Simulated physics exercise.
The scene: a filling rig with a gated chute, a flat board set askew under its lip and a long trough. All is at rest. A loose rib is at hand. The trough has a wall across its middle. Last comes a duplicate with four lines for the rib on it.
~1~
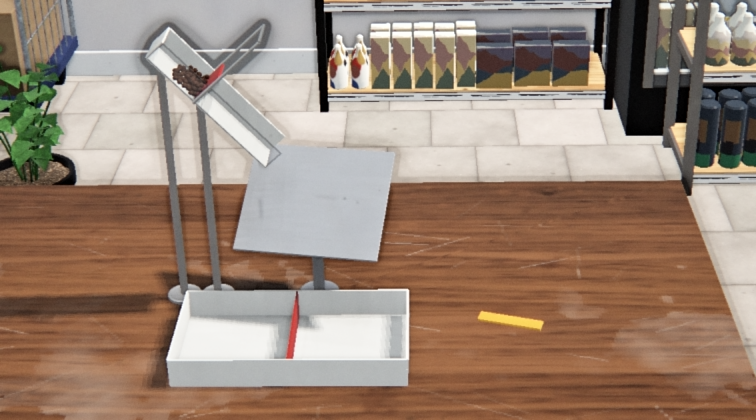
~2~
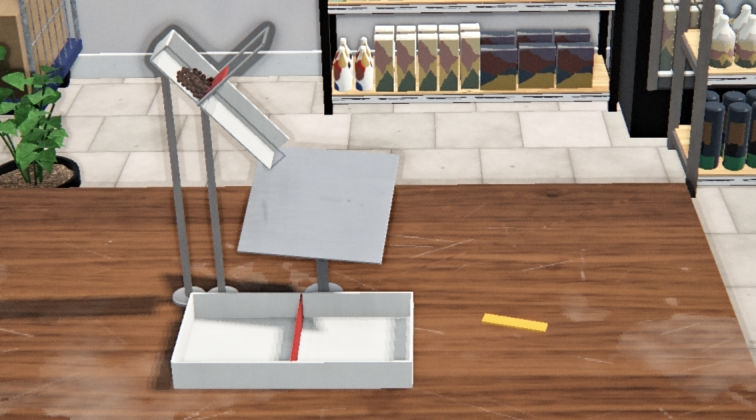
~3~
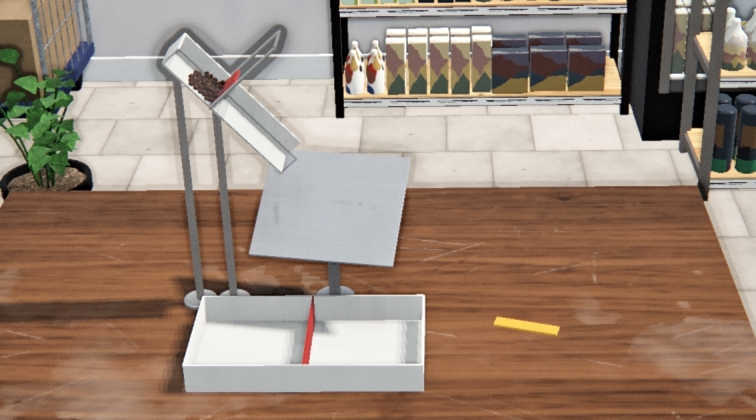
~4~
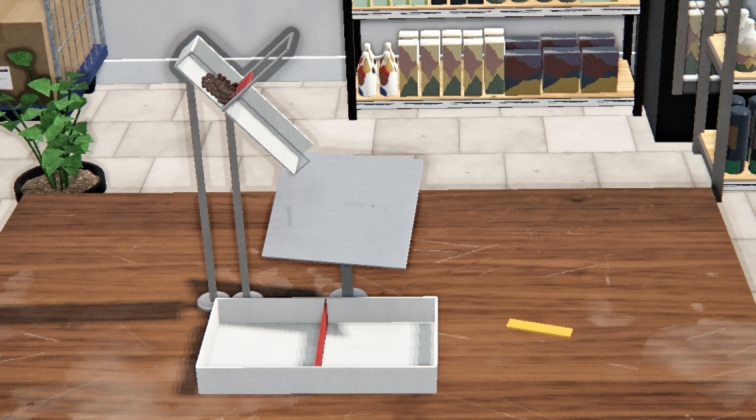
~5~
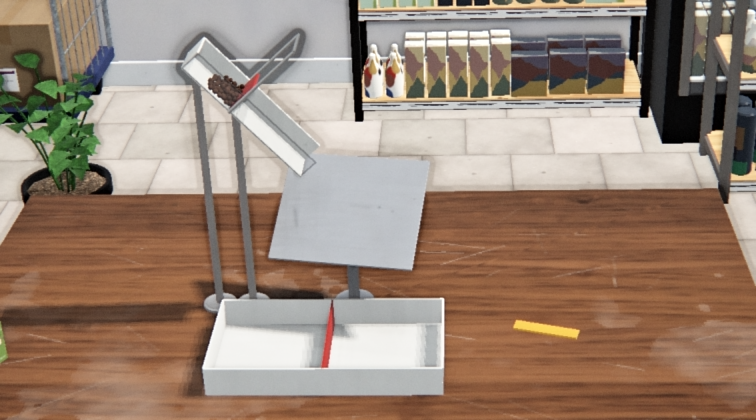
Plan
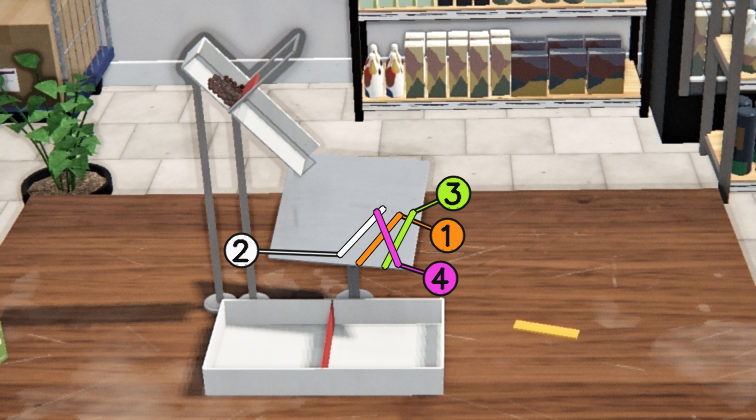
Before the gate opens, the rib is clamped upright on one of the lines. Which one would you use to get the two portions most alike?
I would pick line 1.
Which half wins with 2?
More lands on the left.
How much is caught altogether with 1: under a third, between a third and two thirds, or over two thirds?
It is over two thirds.
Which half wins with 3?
Right.
On the marked copy, line 1 from (399, 215) to (359, 262); line 2 from (382, 208) to (340, 254); line 3 from (413, 212) to (385, 266); line 4 from (376, 211) to (398, 264).
With 1, of what is caught, about half in the left half, about half in the right.
With 2, of what is caught, nearly all in the left half, a small part in the right.
With 3, of what is caught, about a quarter in the left half, most in the right.
With 4, of what is caught, a small part in the left half, most in the right.
